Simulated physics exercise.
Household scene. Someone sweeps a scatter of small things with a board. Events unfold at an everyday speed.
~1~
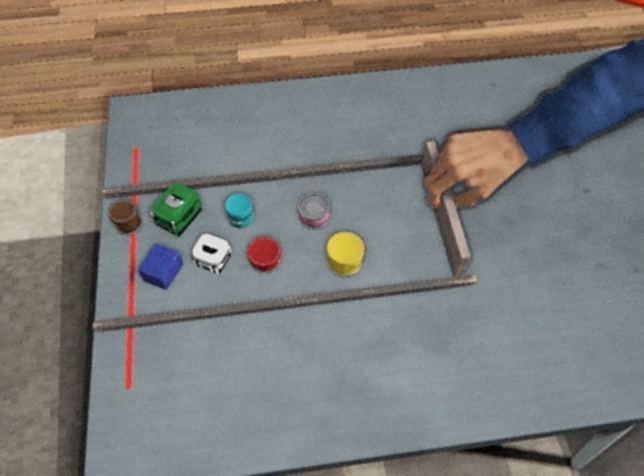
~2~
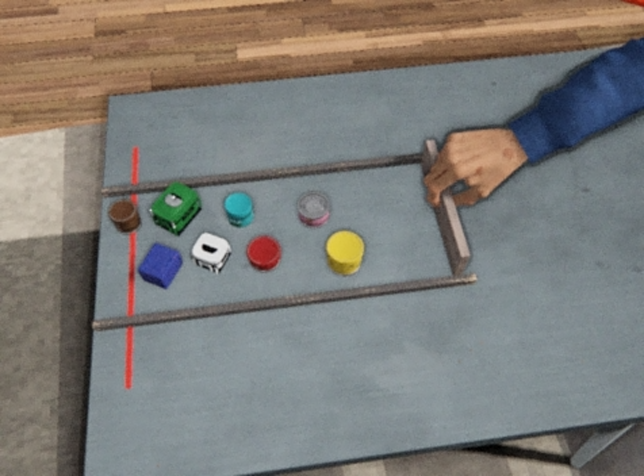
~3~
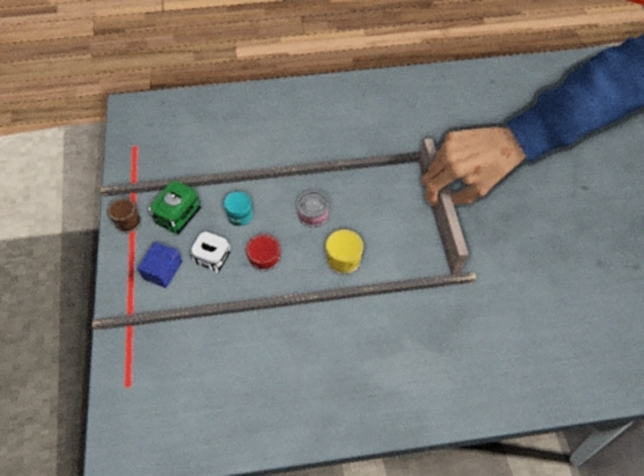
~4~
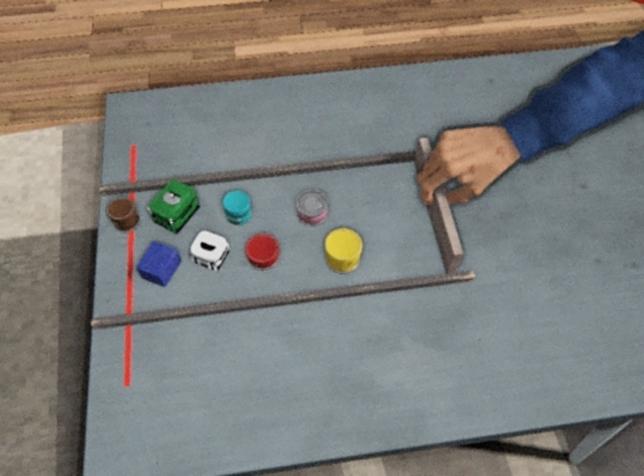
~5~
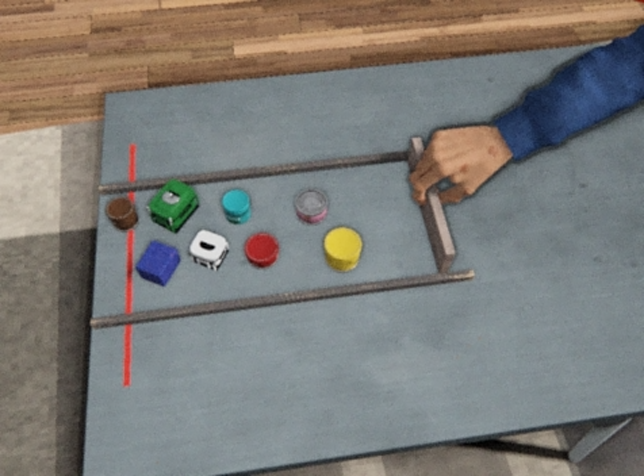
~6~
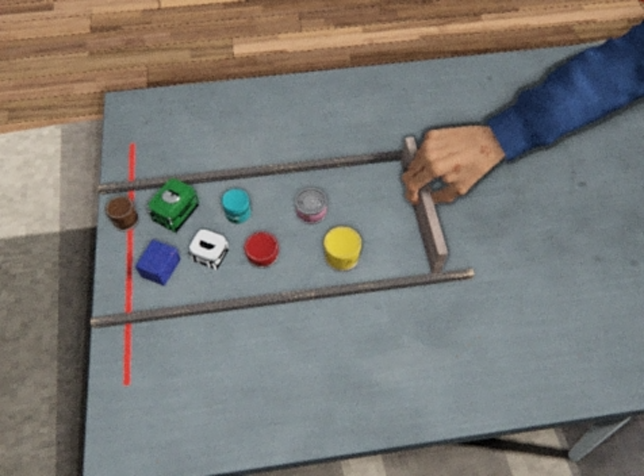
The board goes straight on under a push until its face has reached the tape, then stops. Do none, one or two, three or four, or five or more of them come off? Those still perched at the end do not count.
The push is going to clear three or four off the end.
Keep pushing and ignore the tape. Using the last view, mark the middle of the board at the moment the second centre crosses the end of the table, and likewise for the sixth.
I'd put the first at about (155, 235) and the next at about (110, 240).
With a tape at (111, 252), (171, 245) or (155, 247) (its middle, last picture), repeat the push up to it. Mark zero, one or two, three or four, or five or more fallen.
Results per position - five or over / none at all / one to two.
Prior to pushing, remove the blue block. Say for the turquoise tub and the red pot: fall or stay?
The turquoise tub stays up top while the red pot stays up top.
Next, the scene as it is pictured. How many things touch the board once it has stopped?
That would be 4 of them.
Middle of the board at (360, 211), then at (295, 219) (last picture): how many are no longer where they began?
0 and 3.
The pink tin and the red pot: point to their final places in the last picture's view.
The pink tin stops around (112, 228); the red pot around (111, 257).
Early on, none off yet; brown tin at rest near (123, 214); blue block at rest near (158, 263); green case at rest near (174, 205).
A while later, none off yet; brown tin at rest near (123, 214); blue block travelled a little near (147, 266); green case travelled a little near (158, 201).
Finally, the number that fall off is three or four; lost, white case, green case, blue block and brown tin.
